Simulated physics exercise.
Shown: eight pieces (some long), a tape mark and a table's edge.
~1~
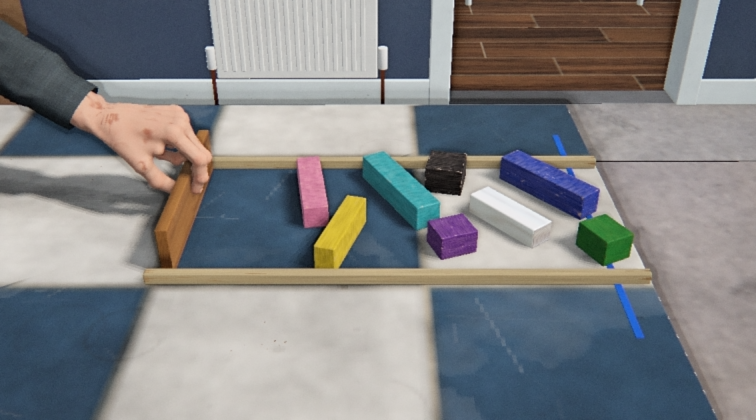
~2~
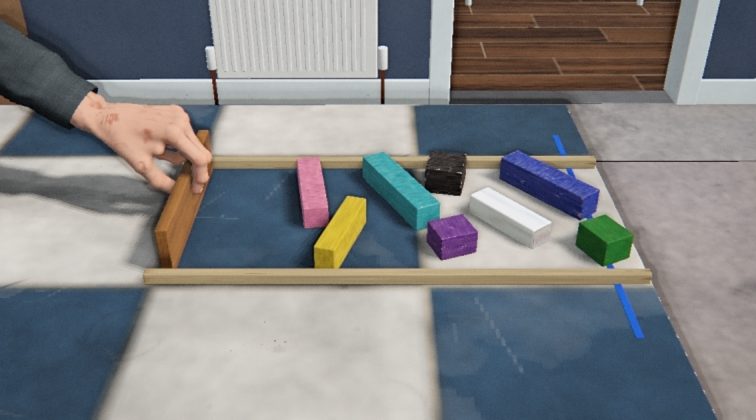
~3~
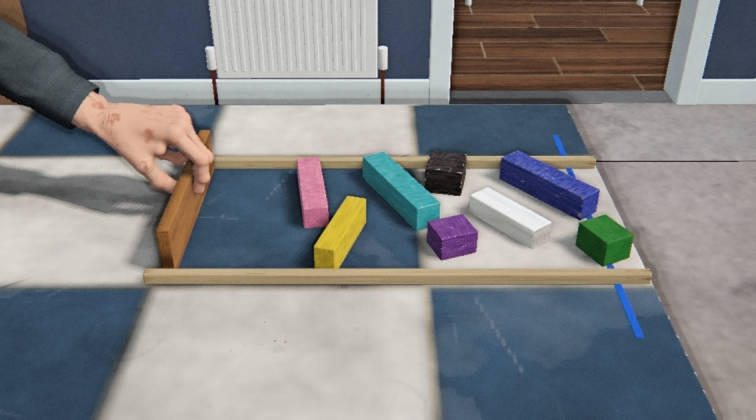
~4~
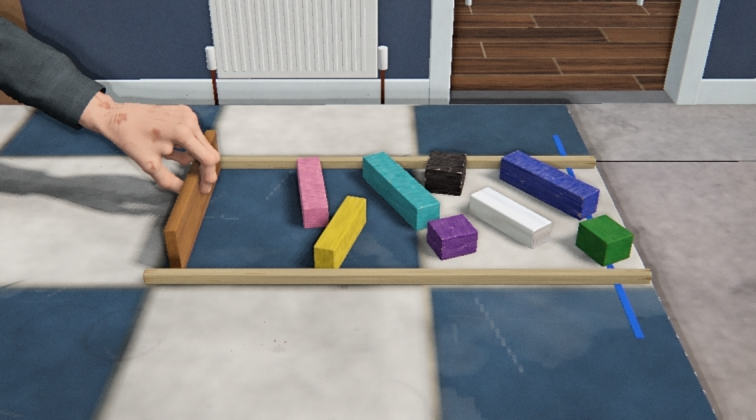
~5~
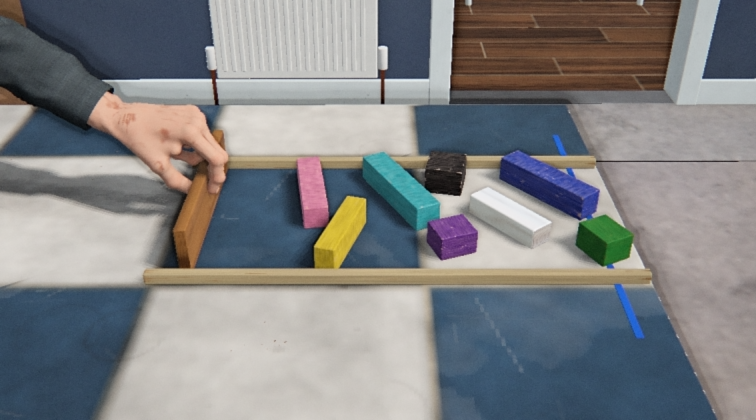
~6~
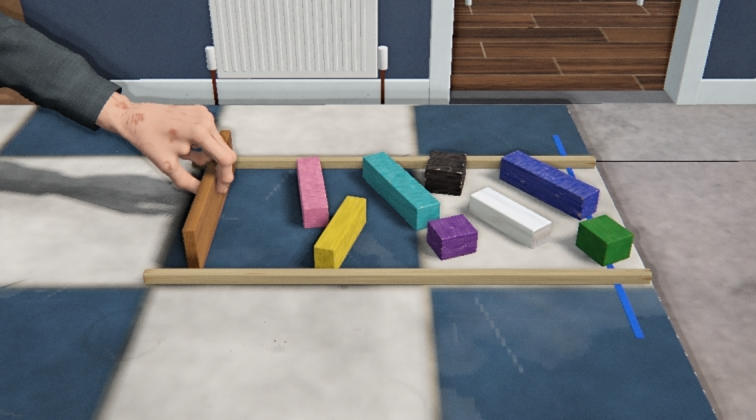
In this clip, a hand holds a wooden board upright between two rails on a checkered surface and slides it slightly to the right, while eight colored blocks and bars lying ahead of it stay still.
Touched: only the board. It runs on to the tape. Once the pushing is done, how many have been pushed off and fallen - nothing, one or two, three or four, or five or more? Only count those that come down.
The number going over the edge will be five or higher.
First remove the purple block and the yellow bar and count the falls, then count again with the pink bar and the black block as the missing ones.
Try one: 5; try two: 4.
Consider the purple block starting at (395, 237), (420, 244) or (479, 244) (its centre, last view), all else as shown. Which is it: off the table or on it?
Taking the places in order, it ends up falling, then ends up falling, then ends up falling.
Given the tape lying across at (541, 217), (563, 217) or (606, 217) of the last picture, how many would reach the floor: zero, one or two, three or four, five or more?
Taken in the order given: 3 or 4, three to four, more than four.
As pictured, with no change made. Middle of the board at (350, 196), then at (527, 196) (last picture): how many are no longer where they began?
3 at one spot and 8 at the other.
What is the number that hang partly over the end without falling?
1 overhanging.
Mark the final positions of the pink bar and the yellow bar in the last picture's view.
Final positions - pink bar around (595, 191), yellow bar around (633, 236).
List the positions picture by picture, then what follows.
The first frame shows green block (604, 240); blue bar (548, 184); white stick (509, 216); board (187, 196); tape (590, 217).
The second frame shows blue bar (548, 184); purple block (452, 237).
The third frame shows white stick (509, 217); turquoise bar (399, 189).
The fourth frame shows green block (604, 240); yellow bar (341, 234).
The fifth frame shows blue bar (548, 184); board (204, 196).
The sixth frame shows green block (604, 240); blue bar (548, 184); white stick (509, 217); board (212, 196); tape (590, 217).
Soon after, none off yet; green block at rest near (604, 240); blue bar at rest near (548, 184); white stick at rest near (509, 217).
At rest, the number that fall off is five or more; fallen, turquoise bar, purple block, black block, white stick, blue bar and green block.
